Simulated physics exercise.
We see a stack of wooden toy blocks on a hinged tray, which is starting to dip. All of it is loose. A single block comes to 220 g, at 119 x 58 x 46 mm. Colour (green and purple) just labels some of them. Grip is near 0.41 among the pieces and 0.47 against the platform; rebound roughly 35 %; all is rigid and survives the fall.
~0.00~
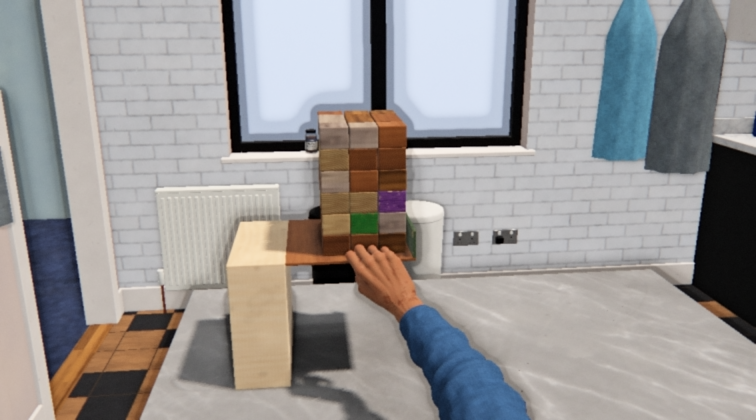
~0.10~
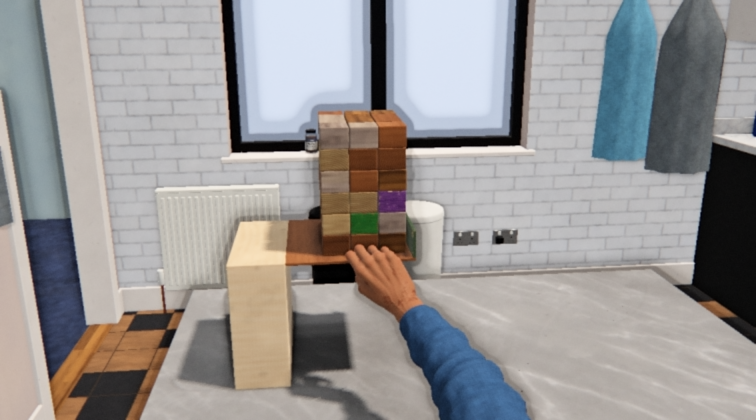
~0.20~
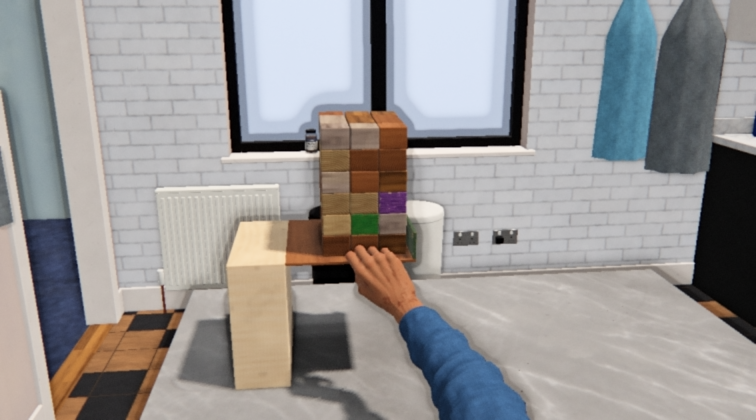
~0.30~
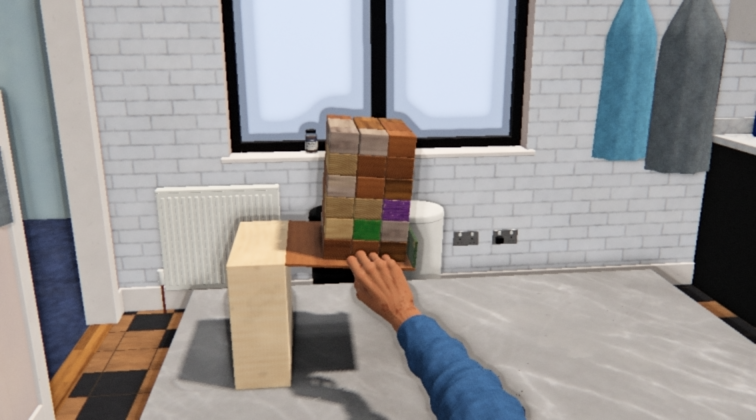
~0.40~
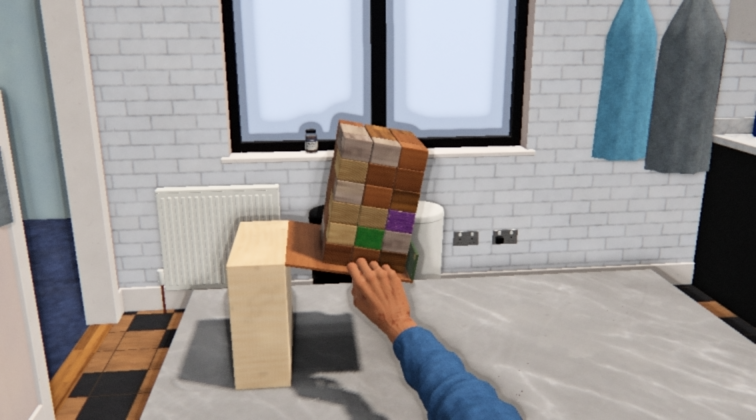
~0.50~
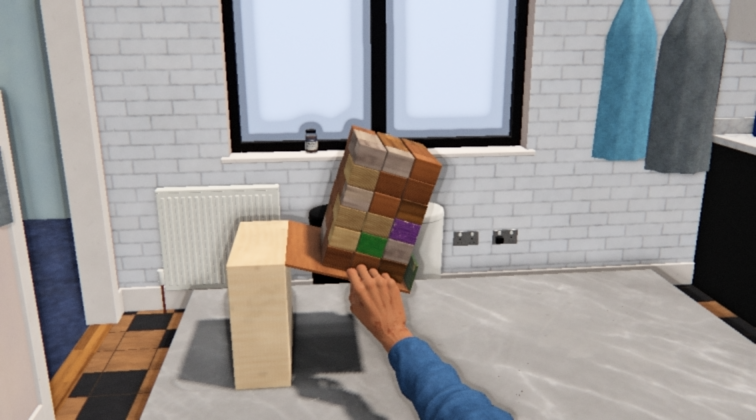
Hand resting at the edge of a hinged tray as it dips to the right, a wooden block stack leaning with it.
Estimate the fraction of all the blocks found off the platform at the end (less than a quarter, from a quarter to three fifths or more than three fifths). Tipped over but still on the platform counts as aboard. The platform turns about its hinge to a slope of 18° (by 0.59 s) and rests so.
The part is from a quarter to three fifths.
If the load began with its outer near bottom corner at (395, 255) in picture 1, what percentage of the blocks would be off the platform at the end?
In that case 50 per cent.
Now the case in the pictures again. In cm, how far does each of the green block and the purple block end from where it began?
Green 6, purple 40.
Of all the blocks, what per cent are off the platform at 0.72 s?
At that moment 35 per cent.
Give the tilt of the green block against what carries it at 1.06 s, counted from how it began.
Some 0°.
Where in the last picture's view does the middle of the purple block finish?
Around (457, 347).
After 0.72 s, slope 18°; 15 of the 45 blocks off the platform; purple block 36° from how it stood; green block 7° from how it stood.
After 1.06 s, slope 18°; 23 of the 45 blocks off the platform; purple block on its side; green block 8 mm from its place.
In the end (1.7 s), slope 18°; 23 of the 45 blocks off the platform; purple block on its side; green block 10 mm from its place. That is 51 per cent. From the last view, middles, purple block near (457, 347), green block near (374, 246).
